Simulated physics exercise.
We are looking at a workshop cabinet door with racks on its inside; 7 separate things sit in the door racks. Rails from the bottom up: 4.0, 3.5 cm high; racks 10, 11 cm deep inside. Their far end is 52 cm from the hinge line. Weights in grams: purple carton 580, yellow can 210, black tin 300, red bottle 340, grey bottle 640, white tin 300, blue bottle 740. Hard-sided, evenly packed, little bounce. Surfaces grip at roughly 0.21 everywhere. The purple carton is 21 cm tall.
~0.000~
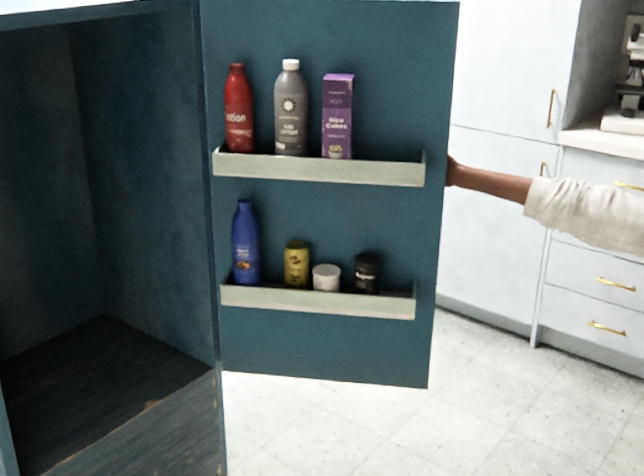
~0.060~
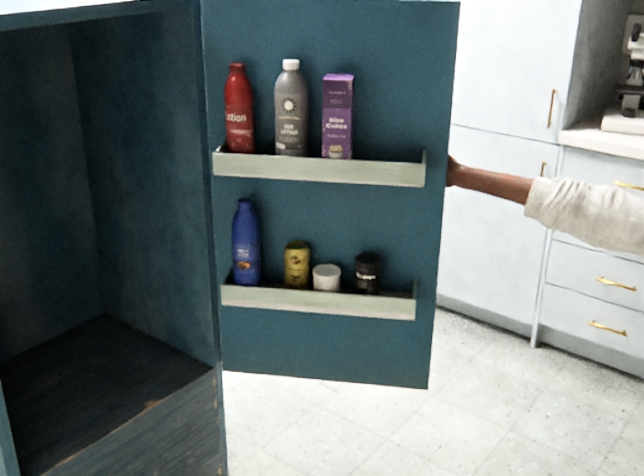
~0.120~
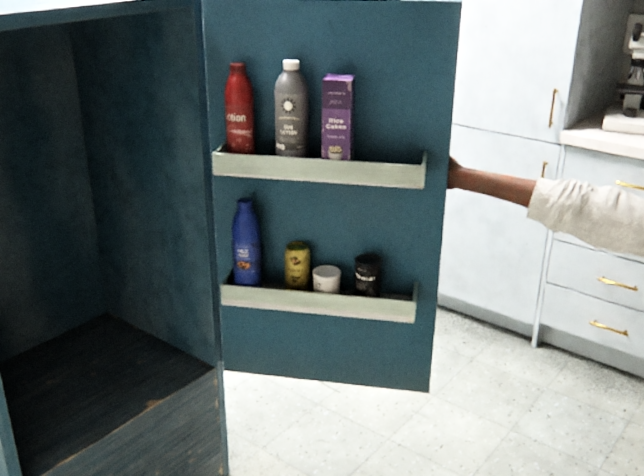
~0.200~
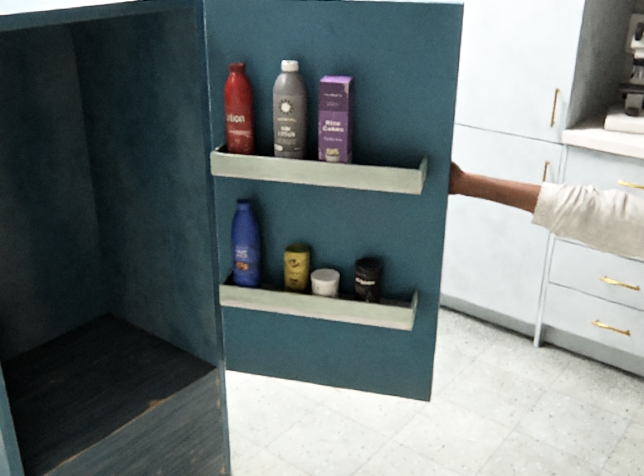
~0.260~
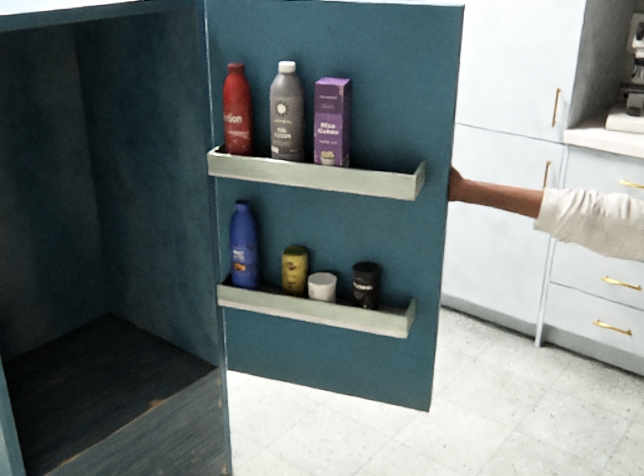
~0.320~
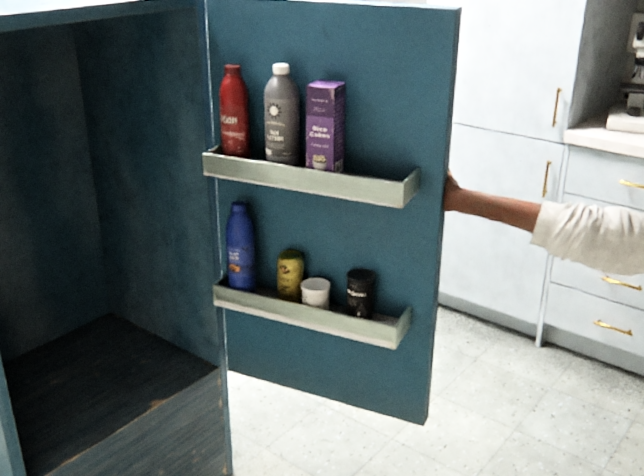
A dark teal cabinet door, its edge held by a hand reaching in from the right, swings slowly toward the viewer in a bright room with white cupboards, seen from a steady, slightly raised view. Its upper rack holds red and grey bottles and a purple carton; the lower holds a blue bottle, yellow can, white tin and black tin. After barely moving at first, the door turns partway toward closed, carrying everything along.
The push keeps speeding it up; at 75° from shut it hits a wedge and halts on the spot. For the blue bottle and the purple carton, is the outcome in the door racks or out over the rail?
The blue bottle remains in the rack, the purple carton comes out.
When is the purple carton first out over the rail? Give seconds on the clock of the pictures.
Near 0.7 s.
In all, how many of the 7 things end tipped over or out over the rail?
That comes to 1.
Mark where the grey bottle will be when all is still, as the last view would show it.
At about (237, 127).
After 0.62 s, open by 75°; purple carton 17° off upright near (255, 150); black tin 14° off upright; grey bottle 7° off upright.
After 1.02 s, open by 75°; purple carton now out over the rail; yellow can moved 3 cm; black tin moved 2 cm.
In the end (1.5 s), out over the rail, purple carton; the other 6 under 5 cm from the start. In the last view, blue bottle near (216, 253).
